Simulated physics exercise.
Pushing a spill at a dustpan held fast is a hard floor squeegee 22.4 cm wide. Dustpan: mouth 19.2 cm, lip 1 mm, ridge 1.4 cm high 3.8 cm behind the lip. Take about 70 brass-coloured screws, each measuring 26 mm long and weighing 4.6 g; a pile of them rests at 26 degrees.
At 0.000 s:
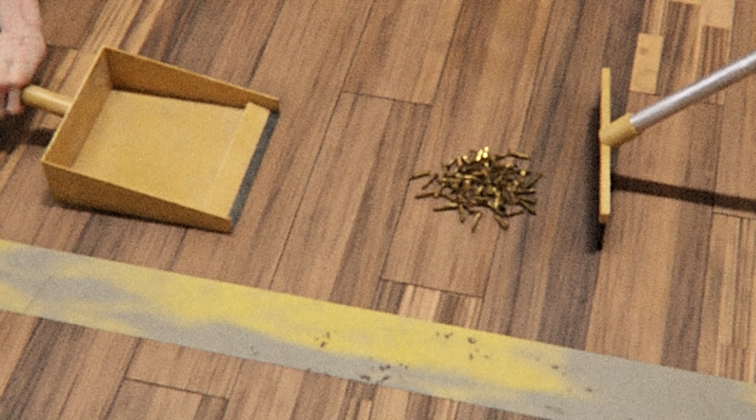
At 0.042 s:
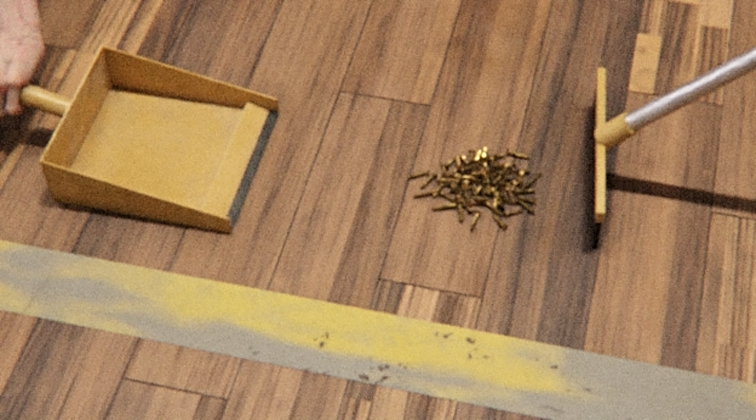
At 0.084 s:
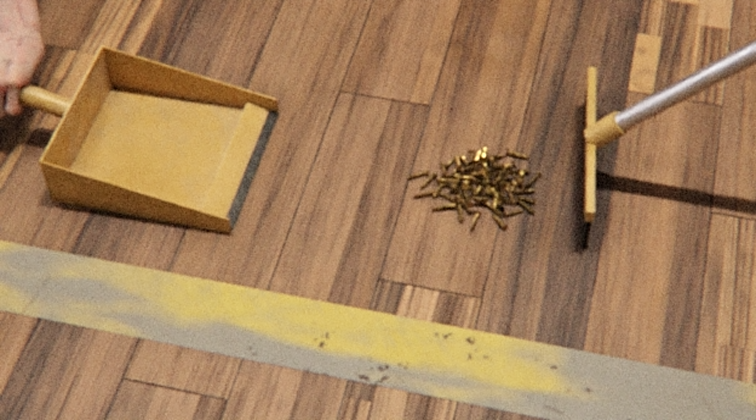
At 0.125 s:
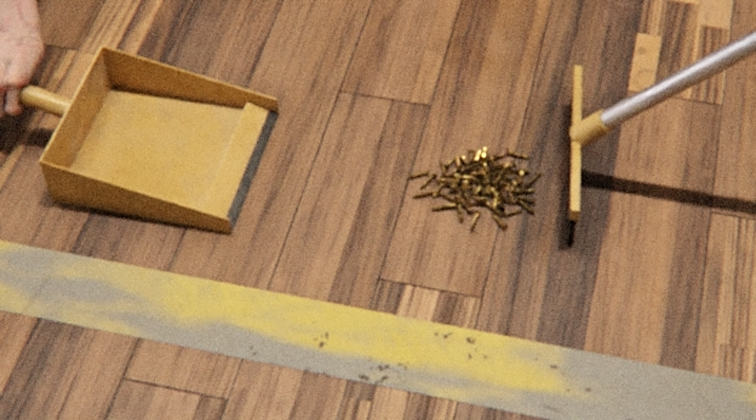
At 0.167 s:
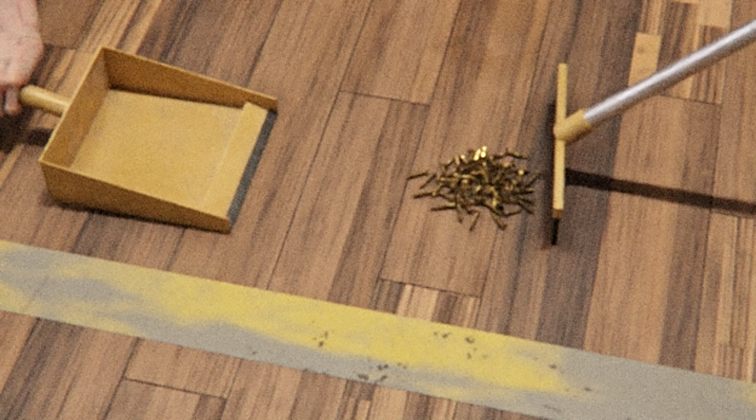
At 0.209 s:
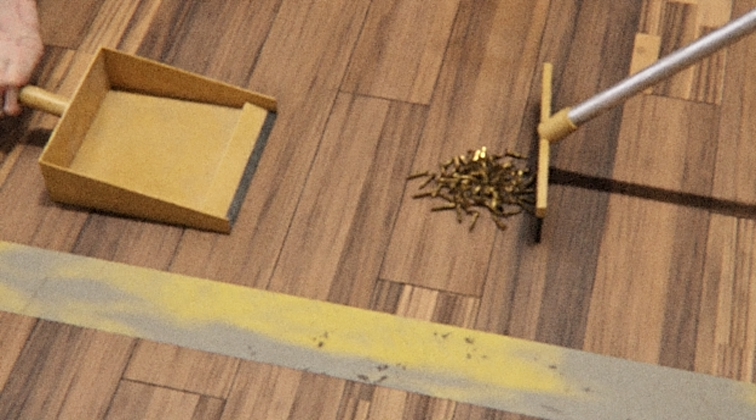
Squeegee sliding left across a wooden floor up to a pile of brass-coloured screws while a hand holds a dustpan still.
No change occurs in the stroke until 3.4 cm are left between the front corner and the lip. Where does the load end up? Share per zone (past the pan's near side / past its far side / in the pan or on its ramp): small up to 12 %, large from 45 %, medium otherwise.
Near side - small; far side - small; pan - small.
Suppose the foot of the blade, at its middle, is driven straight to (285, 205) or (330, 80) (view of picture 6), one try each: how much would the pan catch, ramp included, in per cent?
Close to 5 and 0 percent, in that order.
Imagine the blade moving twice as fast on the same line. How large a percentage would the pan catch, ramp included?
Then near 35 in a hundred.
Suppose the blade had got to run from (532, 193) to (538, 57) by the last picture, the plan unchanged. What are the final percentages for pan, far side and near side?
Pan 0 % / far 25 % / near 0 %.
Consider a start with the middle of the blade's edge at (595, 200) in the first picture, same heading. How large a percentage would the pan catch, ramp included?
Estimate: Near 5 %.
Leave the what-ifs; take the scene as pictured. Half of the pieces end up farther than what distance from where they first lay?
About 24 cm.
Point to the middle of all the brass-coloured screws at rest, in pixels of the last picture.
Resting centre estimate: Around (275, 169).
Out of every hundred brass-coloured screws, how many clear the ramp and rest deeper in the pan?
Roughly 0 per cent.
After 0.54 s, middle of the blade 19 cm from the lip; 0 % over the lip, far side 0 %, near side 0 %.
Then, at 0.76 s, middle of the blade 10 cm from the lip; 0 % over the lip, far side 5 %, near side 5 %.
After 1.09 s, middle of the blade 5 cm from the lip; 5 % over the lip, far side 5 %, near side 5 %.
In the end, at 2.0 s, near side 5 %, far side 5 %, pan 5 %, in front of the lip or behind the blade 85 %.
